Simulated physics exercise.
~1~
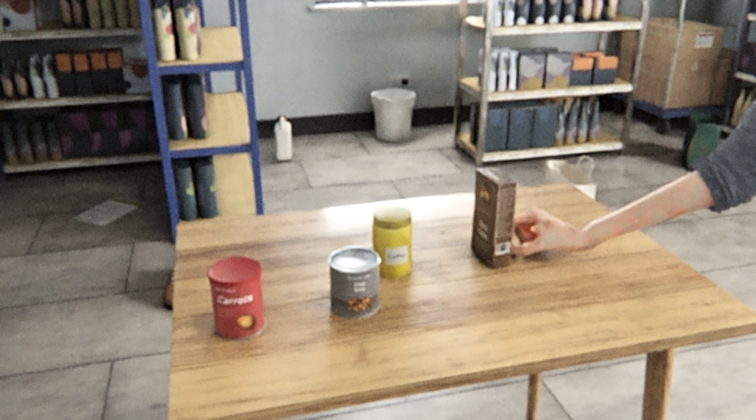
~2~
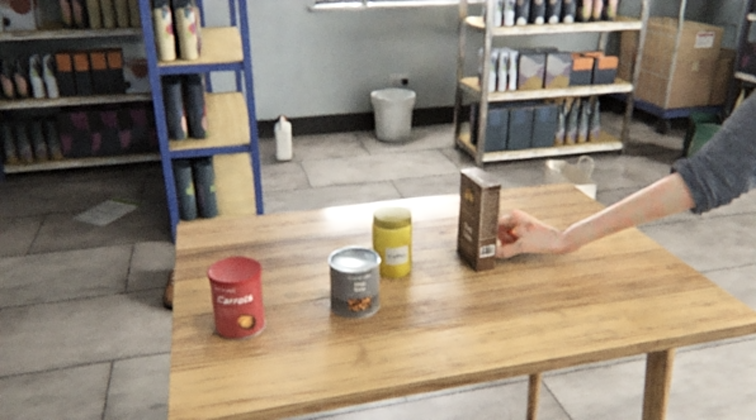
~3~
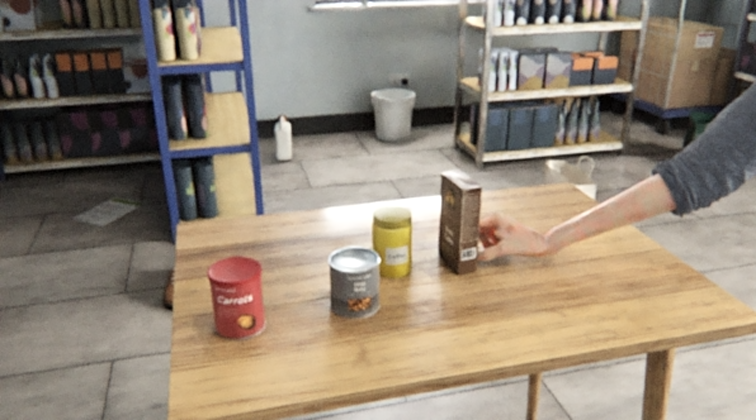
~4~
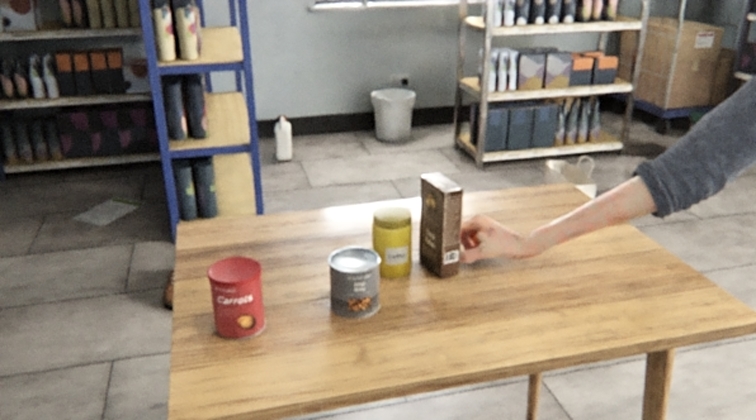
A tall brown packet stands upright near the right side of a wooden table, with a hand reaching in from the right to touch its side. To its left are a yellow jar, a grey tin and a red tin, with stocked shelves behind. The fingers push the packet a little to the left, and it slides across the tabletop without tipping. The hand keeps pushing, and the packet moves steadily closer to the yellow jar. It ends upright just right of the jar, the fingers still beside it and the other containers unmoved.
